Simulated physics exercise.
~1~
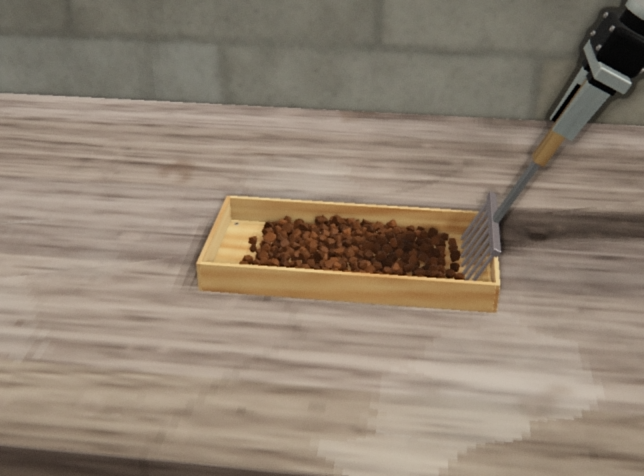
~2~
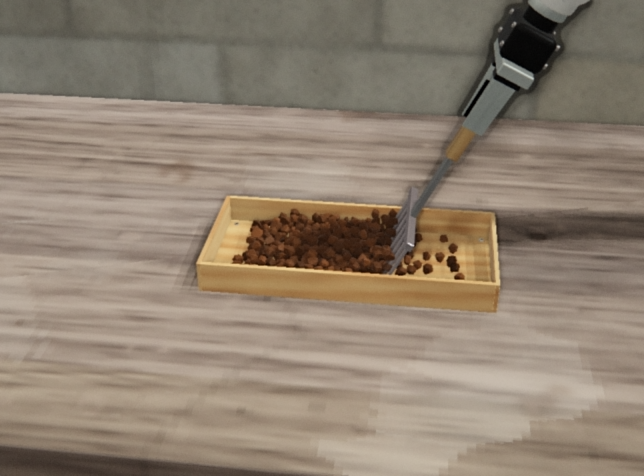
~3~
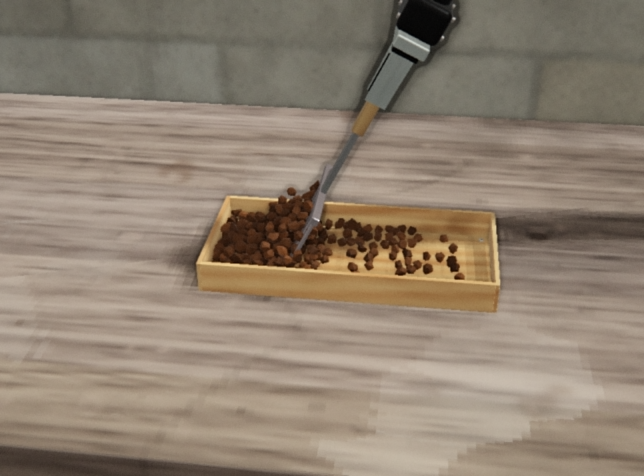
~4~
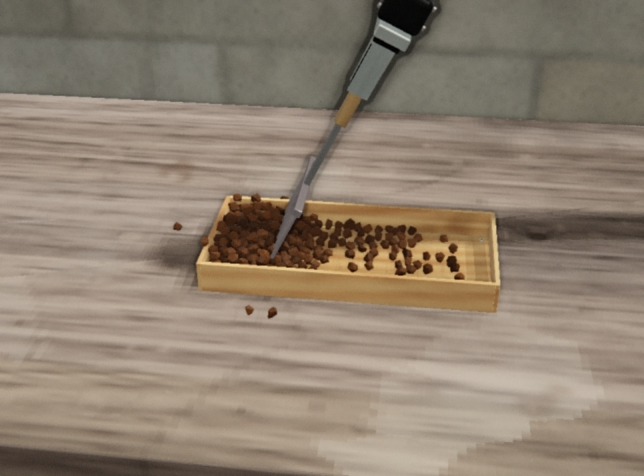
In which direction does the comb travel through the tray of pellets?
The comb travels to the left, going from the right end of the tray toward the left end.
